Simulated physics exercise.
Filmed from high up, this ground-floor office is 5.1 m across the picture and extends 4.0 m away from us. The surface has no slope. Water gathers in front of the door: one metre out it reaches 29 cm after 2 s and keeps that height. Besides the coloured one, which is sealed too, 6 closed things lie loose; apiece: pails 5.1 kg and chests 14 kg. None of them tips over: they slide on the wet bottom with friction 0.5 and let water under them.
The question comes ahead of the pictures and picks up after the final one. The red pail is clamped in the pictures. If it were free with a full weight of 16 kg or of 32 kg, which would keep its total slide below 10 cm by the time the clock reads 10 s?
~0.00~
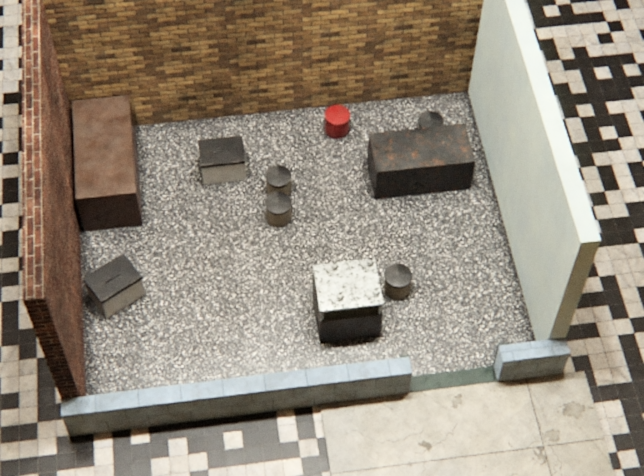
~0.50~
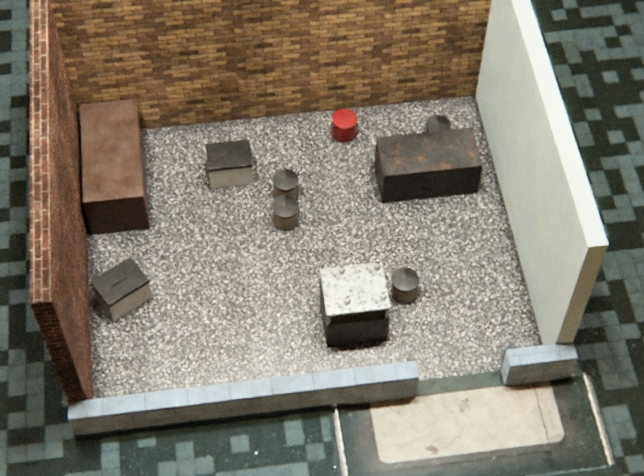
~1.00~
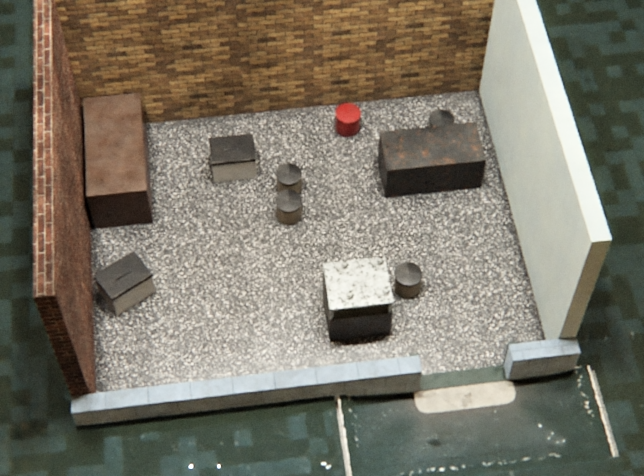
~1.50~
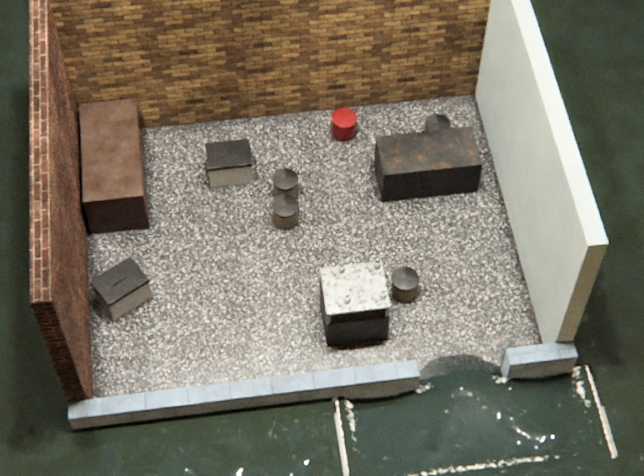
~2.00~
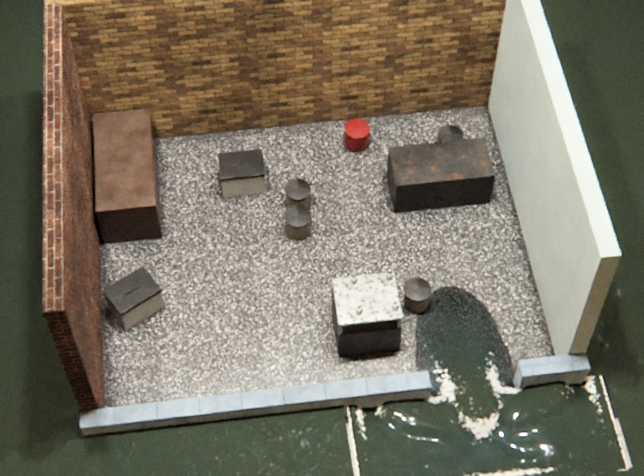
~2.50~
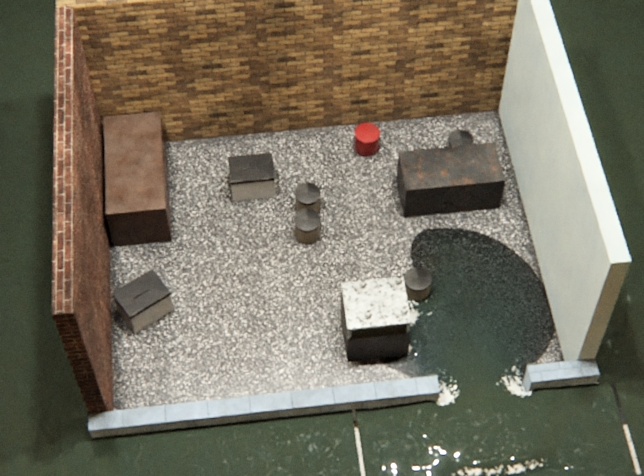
The lower weight.
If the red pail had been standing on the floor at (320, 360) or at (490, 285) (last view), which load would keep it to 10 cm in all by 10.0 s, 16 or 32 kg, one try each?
For the first spot the lighter suffices, for the second only the heavier suffices.
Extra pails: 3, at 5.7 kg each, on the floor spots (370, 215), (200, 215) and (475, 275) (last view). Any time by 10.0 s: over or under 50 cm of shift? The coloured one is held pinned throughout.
Above the mark, above the mark, above the mark.
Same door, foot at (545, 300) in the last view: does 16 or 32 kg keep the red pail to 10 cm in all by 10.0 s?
The light one suffices.
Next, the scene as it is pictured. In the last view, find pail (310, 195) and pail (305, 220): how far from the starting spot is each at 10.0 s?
250 cm and 200 cm respectively.
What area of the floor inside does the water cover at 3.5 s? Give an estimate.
That flooded area is roughly 7.0 m2.
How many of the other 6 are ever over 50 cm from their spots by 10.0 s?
Counting them up, I find 5.
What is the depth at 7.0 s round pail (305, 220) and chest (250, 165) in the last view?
4 and 9 cm.
After 3.5 s the red pail would be 0 cm from its start with 16 kg and 0 cm from its start with 32 kg; 0 cm of water round it then.
After 4.5 s the red pail would be 0 cm from its start with 16 kg and 0 cm from its start with 32 kg; 2 cm of water round it then.
After 7.0 s the red pail would be 0 cm from its start with 16 kg and 0 cm from its start with 32 kg; 10 cm of water round it then.
After 10.0 s the red pail would be 0 cm from its start with 16 kg and 0 cm from its start with 32 kg; 14 cm of water round it then.
